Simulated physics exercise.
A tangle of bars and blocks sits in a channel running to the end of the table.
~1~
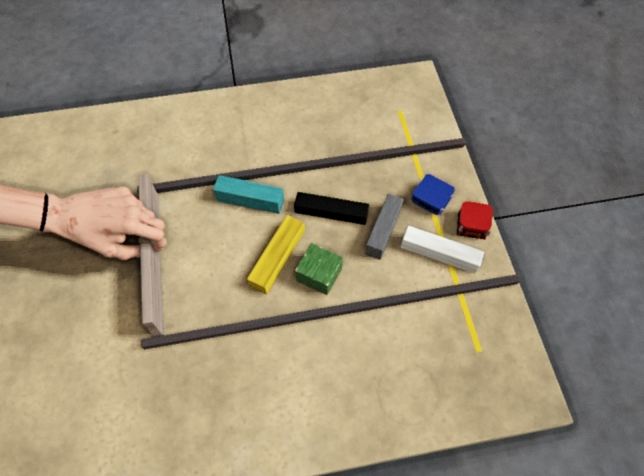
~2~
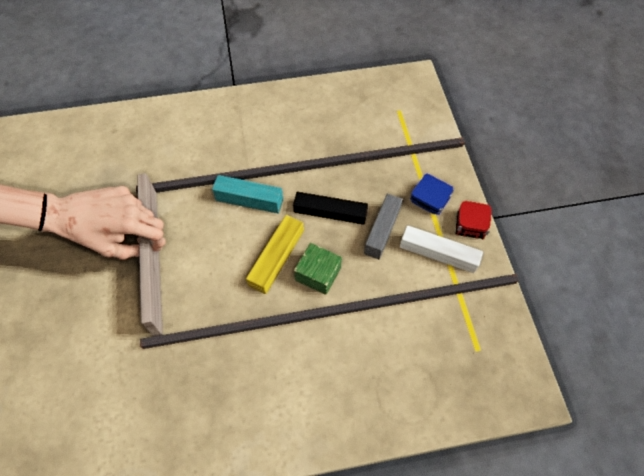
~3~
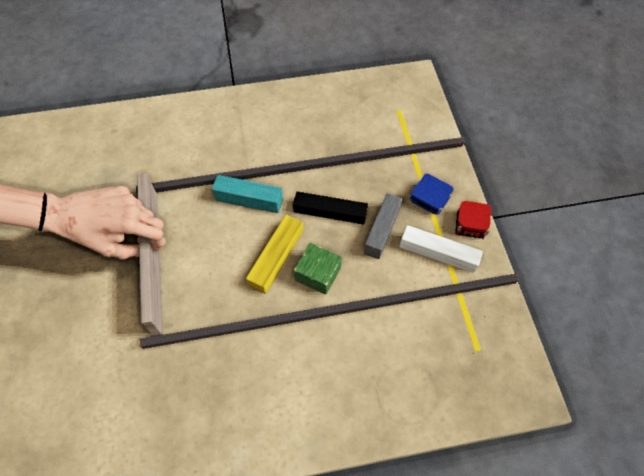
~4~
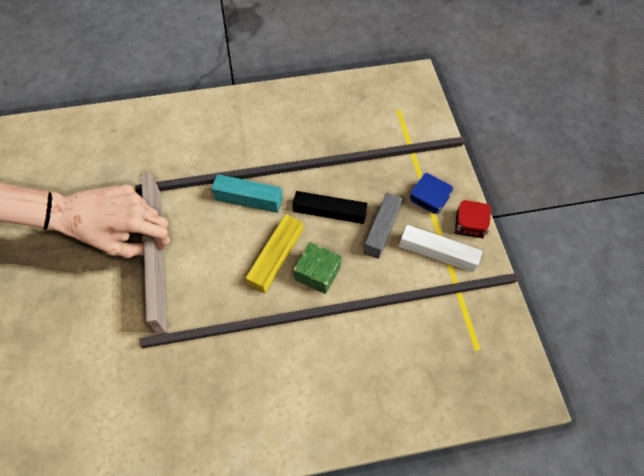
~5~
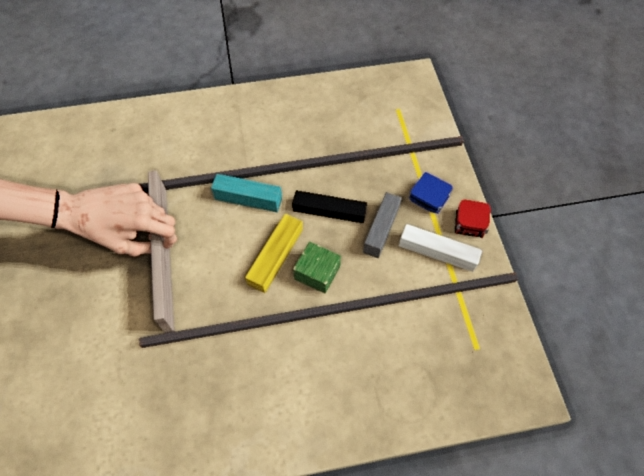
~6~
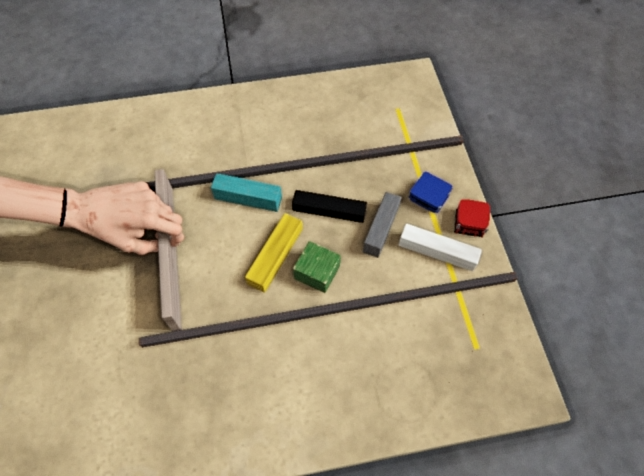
A sandy-coloured tabletop above a grey tiled floor is seen from a high, slightly angled, fixed view. Between two dark rails lie turquoise, yellow, black and green pieces toward the left and middle, then grey, white, blue and red ones near a yellow line at right. A hand holding an upright board across the channel's left end stays nearly still, then slides it slightly right, while the pieces remain in place.
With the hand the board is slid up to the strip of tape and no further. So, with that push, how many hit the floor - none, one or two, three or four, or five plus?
What drops is a group of three or four.
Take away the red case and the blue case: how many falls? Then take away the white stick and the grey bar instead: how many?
The counts would be 1 and 1.
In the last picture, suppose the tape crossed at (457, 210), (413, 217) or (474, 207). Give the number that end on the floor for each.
The three tries give 5, 2 and 7.
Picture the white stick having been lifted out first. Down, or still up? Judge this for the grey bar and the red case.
The grey bar would remain on top, and the red case would go down.
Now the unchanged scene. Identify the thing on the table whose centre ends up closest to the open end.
Foremost: The black stick.
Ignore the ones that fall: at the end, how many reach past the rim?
The count is 2.
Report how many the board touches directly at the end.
The number is 2.
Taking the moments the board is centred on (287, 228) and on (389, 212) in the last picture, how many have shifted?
At the first spot the count is 6, and at the second it is 8.
Soon after, none off yet; red case at rest near (472, 219); blue case at rest near (430, 194); white stick at rest near (439, 247).
After that, none off yet; red case moving near (478, 220); blue case at rest near (430, 194); white stick displaced about its own width near (492, 259).
And then, none off yet; red case displaced about its own width near (496, 215); blue case displaced about its own width near (452, 191); white stick tilting a little near (536, 261).
In the end, the number that fall off is three or four; gone, white stick, blue case and red case.
